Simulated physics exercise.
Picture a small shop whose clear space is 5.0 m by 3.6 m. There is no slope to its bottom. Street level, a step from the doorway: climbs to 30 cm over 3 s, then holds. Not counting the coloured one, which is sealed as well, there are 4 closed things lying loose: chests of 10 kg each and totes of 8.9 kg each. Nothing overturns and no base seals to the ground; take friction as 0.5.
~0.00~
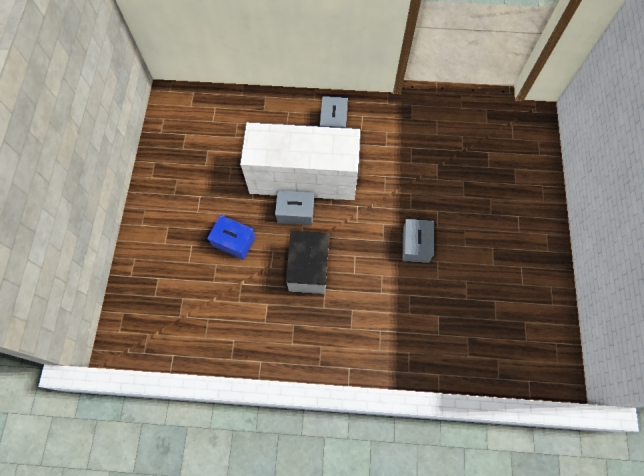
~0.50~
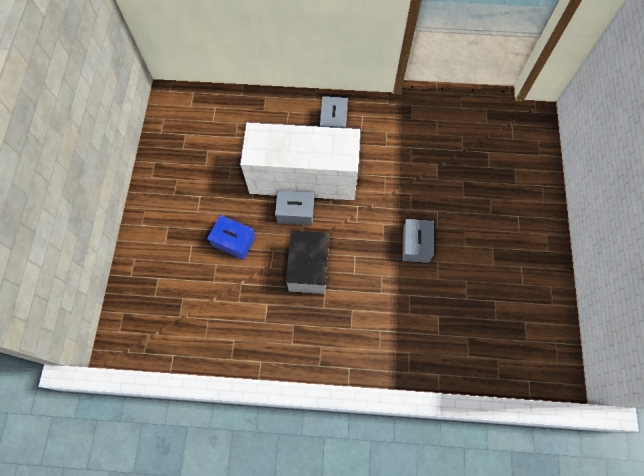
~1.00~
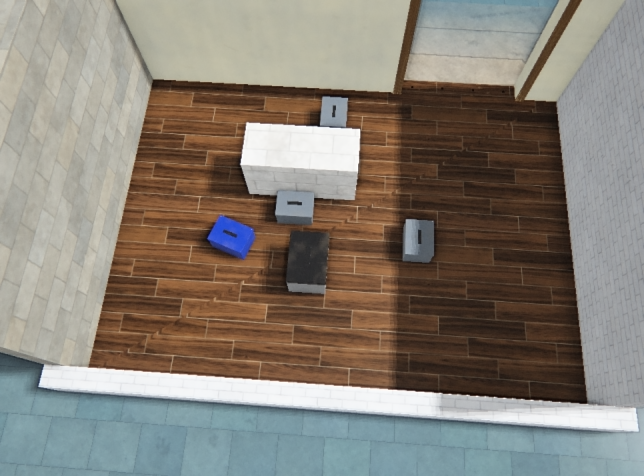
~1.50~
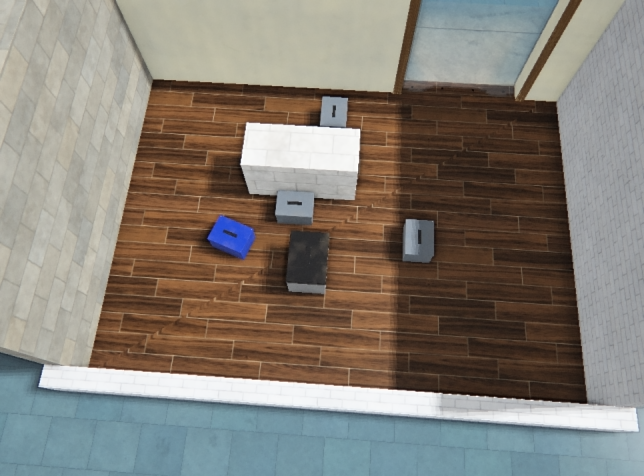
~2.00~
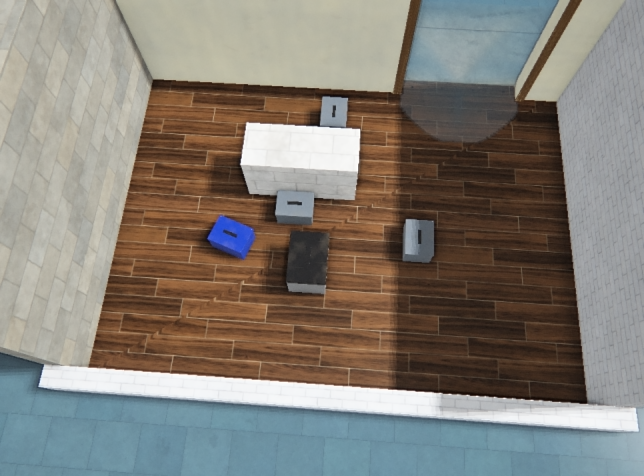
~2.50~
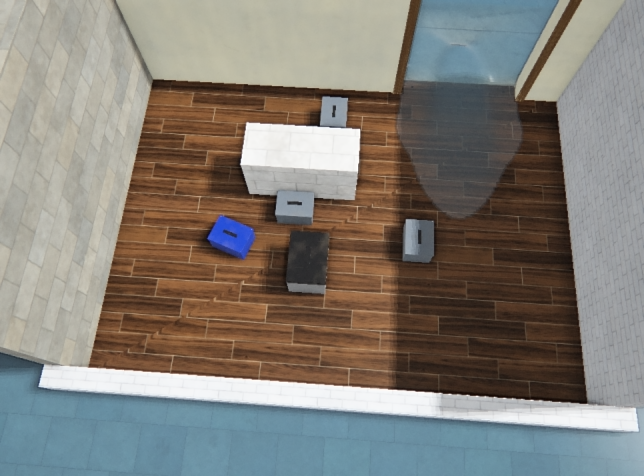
A small shop with a dark wood plank floor, pale walls and an open doorway at the upper right is seen from high above by a still camera. A white block stands near the back among grey boxes and a dark one, with a blue box to the left. Outside, the pale paving turns blue under water, then a thin, clear sheet slides through the doorway and spreads forward across the floor, while the boxes stay still.
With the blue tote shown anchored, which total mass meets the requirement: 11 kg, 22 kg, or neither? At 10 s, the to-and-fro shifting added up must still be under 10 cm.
It is going to need the bigger figure.
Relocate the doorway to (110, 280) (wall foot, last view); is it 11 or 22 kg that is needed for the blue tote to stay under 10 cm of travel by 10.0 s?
There both choices fail.
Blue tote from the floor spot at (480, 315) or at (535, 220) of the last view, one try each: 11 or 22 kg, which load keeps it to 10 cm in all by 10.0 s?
In that order: Neither holds; neither is enough.
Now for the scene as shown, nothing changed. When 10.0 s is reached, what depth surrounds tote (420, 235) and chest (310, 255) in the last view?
First about 23 cm, second about 14 cm.
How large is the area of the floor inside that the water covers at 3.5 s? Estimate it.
Roughly 6.5 m2 of it is wet.
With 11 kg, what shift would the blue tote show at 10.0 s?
It would be some 60 cm from its spot.
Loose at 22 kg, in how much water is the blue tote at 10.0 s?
Depth: Approx. 9 cm.
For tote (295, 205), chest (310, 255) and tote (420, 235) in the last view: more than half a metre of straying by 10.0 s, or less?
Below, beyond, beyond.
After 3.5 s the blue tote would be 0 cm from its start with 11 kg and 0 cm from its start with 22 kg; 0 cm of water round it then.
After 4.5 s the blue tote would be 0 cm from its start with 11 kg and 0 cm from its start with 22 kg; 1 cm of water round it then.
After 7.0 s the blue tote would be 0 cm from its start with 11 kg and 0 cm from its start with 22 kg; 3 cm of water round it then.
After 10.0 s the blue tote would be 65 cm from its start with 11 kg and 0 cm from its start with 22 kg; 9 cm of water round it then.
